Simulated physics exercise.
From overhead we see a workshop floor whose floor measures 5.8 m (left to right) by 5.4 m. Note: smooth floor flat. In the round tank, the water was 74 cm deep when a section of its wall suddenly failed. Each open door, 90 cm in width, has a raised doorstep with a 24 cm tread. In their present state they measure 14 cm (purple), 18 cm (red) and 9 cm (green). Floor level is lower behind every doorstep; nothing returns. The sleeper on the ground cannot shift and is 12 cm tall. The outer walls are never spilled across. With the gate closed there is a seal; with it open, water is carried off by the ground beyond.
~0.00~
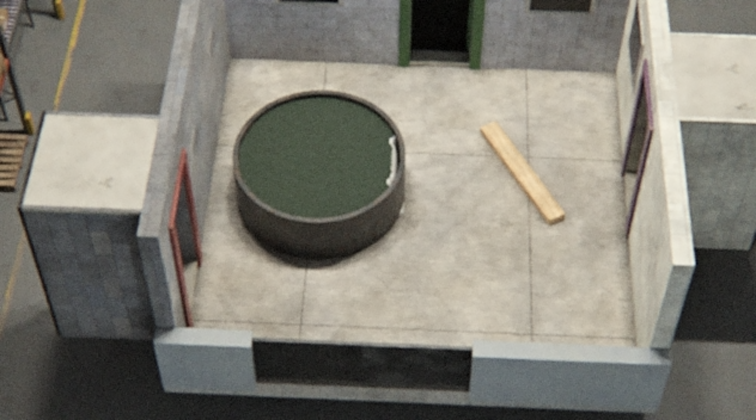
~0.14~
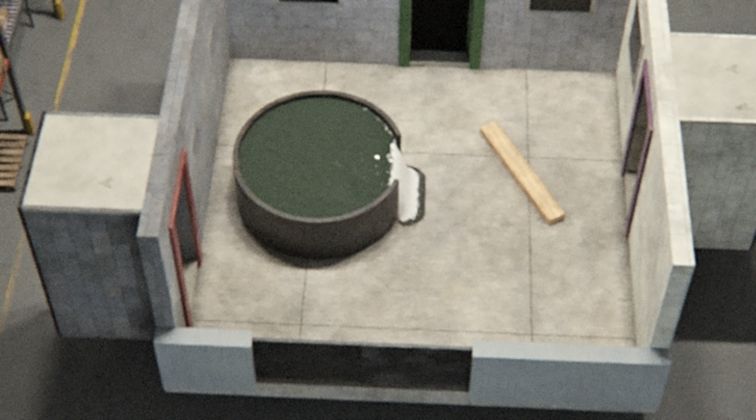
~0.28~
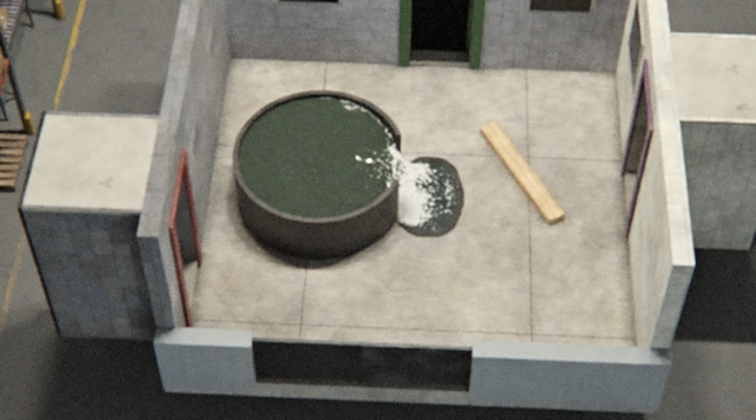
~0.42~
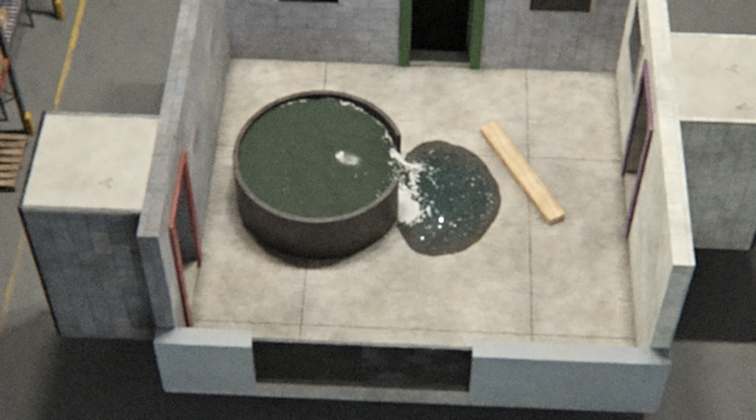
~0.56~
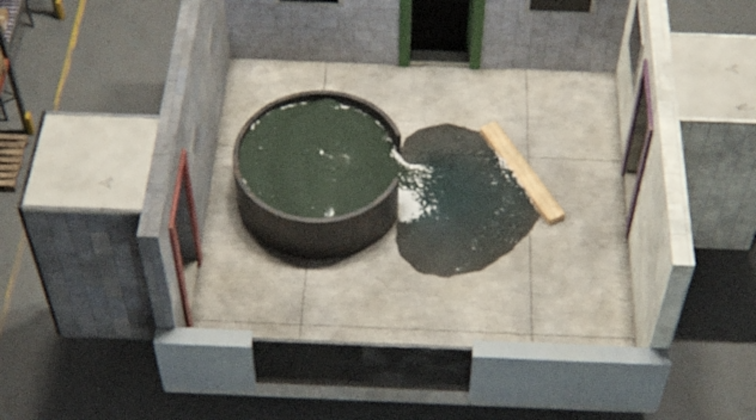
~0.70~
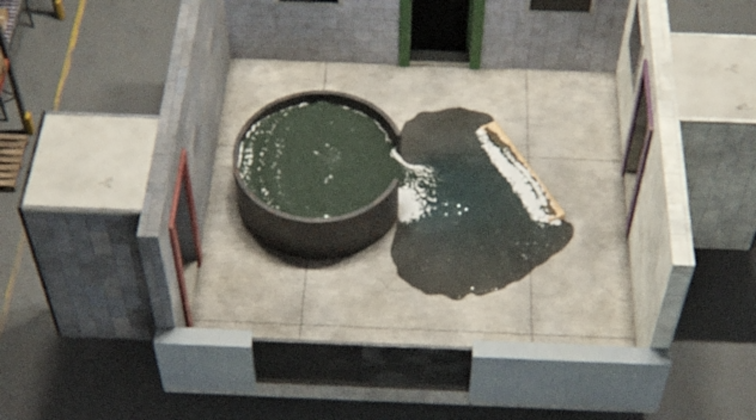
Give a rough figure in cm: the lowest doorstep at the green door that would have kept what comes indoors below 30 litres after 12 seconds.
I would say 6 cm.
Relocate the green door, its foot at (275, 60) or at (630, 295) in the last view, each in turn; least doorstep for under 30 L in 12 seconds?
Around 9.5 and 20 cm respectively.
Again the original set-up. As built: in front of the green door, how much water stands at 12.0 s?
It works out to about 13.0 centimetres deep.
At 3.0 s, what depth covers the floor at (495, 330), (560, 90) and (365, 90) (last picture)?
Depths of roughly 5 cm, 18 cm and 0 cm, in that order.
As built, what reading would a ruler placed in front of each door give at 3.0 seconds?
Purple 18, red 0, green 3 cm.
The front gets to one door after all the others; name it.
The red door comes last.
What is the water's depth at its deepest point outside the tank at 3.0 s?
Close to 30 centimetres.
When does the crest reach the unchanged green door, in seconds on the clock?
Peak time: About 12.0 s.
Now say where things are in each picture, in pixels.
The round tank at (319, 158) is whole and still, 74 cm deep; the green door at (442, 18) is dry, in the first frame.
The gap is at (400, 184), the front 0.3 m out at (416, 216); the back of the round tank holds 74 cm, in the second frame.
The front is at (456, 211), 0.8 m from the gap at (400, 185); 0.8 m2 of floor is wet, 74 cm left at the back, in the third frame.
Water pours out at (400, 185) and has run 1.3 m, to (495, 202); about 7 cm deep outside, 74 cm at the back, in the fourth frame.
Water pours out at (400, 184) and has run 1.9 m, to (534, 214); about 6 cm deep outside, 72 cm at the back, in the fifth frame.
The front is at (565, 236), 2.3 m from the gap at (400, 184); 4.5 m2 of floor is wet, 65 cm left at the back; the green door at (442, 18), 2.5 m from the gap, is still 1.0 m from the nearest water, in the sixth frame.
After 1.4 s water covers 40 % of the floor, deepest (36 cm) near (404, 205); it has not reached the green door.
After 3.0 s water covers 55 % of the floor, deepest (30 cm) near (638, 383); 3 cm at the green door, 0 litres in over its 9 cm doorstep.
After 12.0 s water covers 95 % of the floor, deepest (15 cm) near (314, 69); 13 cm at the green door, 7 litres in over its 9 cm doorstep.
At the green door as built, the water arrived by 1.8 s and peaked near 13 cm at 12.0 s.
With a doorstep of 5.5 cm, 38 litres would have come in within the 12 s; with 6.5 cm, 24 litres. So under 30 litres takes about 6 cm.
